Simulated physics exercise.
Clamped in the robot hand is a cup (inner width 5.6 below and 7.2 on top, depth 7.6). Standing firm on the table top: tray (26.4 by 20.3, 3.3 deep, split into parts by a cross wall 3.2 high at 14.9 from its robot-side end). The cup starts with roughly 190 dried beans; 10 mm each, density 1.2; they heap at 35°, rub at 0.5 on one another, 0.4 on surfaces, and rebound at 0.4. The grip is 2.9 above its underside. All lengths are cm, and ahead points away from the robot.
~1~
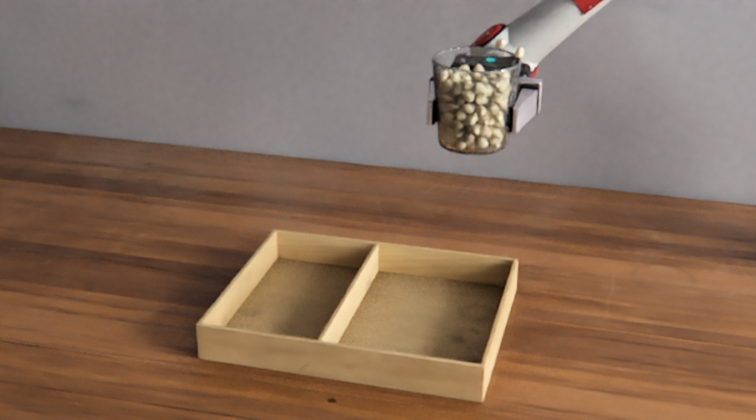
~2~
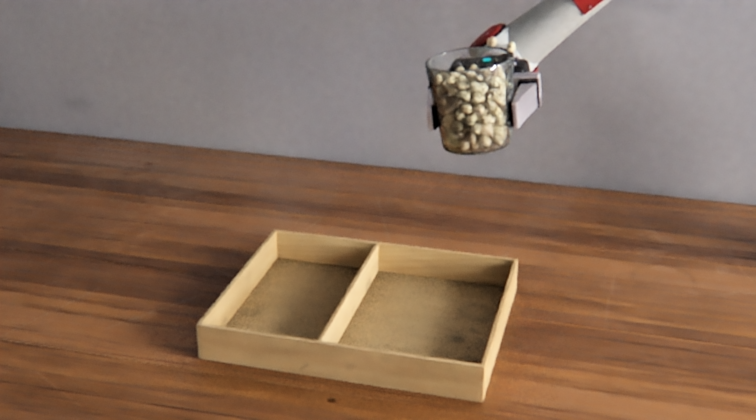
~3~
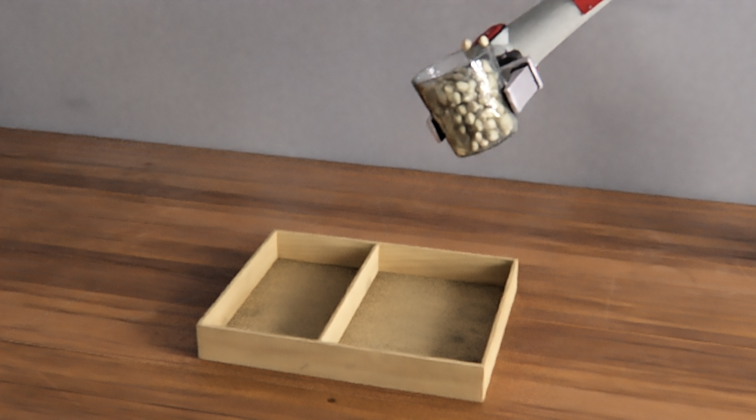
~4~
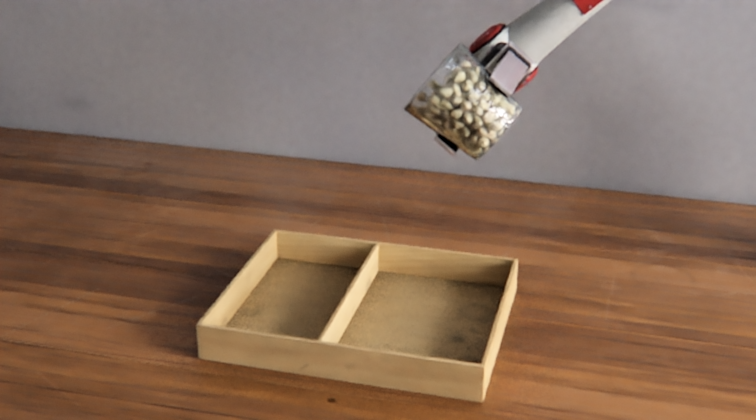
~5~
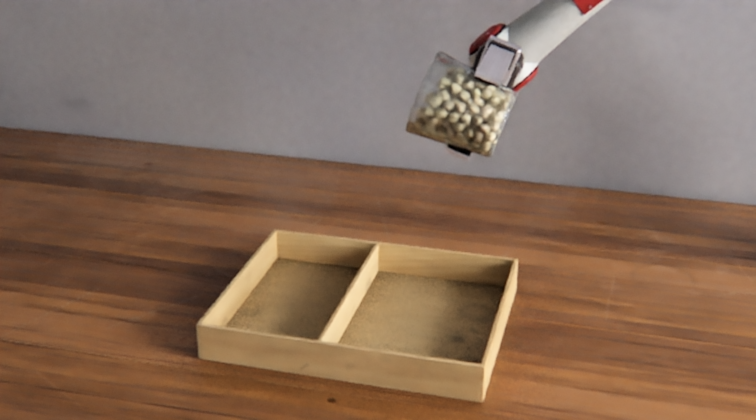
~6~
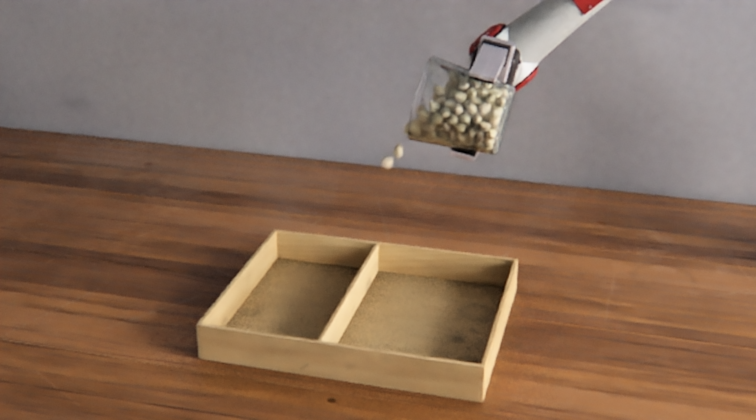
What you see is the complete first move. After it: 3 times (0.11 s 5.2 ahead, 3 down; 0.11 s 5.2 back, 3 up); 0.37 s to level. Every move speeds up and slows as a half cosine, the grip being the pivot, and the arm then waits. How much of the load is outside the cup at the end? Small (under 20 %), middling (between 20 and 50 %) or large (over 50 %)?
Share outside the cup: Large (over 50 %).
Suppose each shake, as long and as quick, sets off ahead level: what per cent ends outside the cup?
Some 100 per cent.
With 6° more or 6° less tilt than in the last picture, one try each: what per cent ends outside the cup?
About 95 and 65 per cent.
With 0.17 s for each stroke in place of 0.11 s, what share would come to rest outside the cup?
In that case some 55 per cent.
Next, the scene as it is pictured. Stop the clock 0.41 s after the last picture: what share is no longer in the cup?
Some 55 per cent.
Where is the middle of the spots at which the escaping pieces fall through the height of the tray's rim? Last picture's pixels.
Near (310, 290).
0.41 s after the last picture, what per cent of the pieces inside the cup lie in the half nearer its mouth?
Roughly 80 per cent.
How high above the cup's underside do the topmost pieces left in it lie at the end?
Roughly 3.5 cm.
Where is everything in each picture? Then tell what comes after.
In the first frame, cup middle at (475, 103), level; upper third of the load around (475, 86), from x 445 to 520, top at y 45; 189 in the cup.
In the second frame, cup middle at (473, 103), tilted 8° forward; upper third of the load around (474, 86), from x 440 to 510, top at y 40.
In the third frame, cup middle at (470, 104), tilted 27° forward; upper third of the load around (471, 88), from x 430 to 510, top at y 40.
In the fourth frame, cup middle at (467, 106), tilted 52° forward; upper third of the load around (467, 90), from x 425 to 510, top at y 65.
In the fifth frame, cup middle at (465, 109), tilted 71° forward; upper third of the load around (467, 95), from x 420 to 505, top at y 70.
In the sixth frame, cup middle at (465, 110), tilted 79° forward; upper third of the load around (472, 96), from x 385 to 505, top at y 75; 187 in the cup, 2 in flight or on a rim.
Then, 0.41 s later, tilted 79° forward, highest piece 24 above the table; 83 in the cup, 59 in the far-side part, 17 in the robot-side part, 6 on the table or floor, 24 in flight or on a rim.
Then, 0.82 s later, tilted 47° forward, highest piece 24 above the table; 98 in the far-side part, 40 in the cup, 34 in the robot-side part, 9 on the table or floor, 8 in flight or on a rim.
Then, 1.23 s later, level, highest piece 25 above the table; 100 in the far-side part, 40 in the cup, 39 in the robot-side part, 10 on the table or floor.
Then, 2.28 s later, level, highest piece 24 above the table; 100 in the far-side part, 40 in the cup, 39 in the robot-side part, 10 on the table or floor.
At rest, 100 in the far-side part, 40 in the cup, 39 in the robot-side part, 10 on the table or floor. That is 79 % outside the cup.
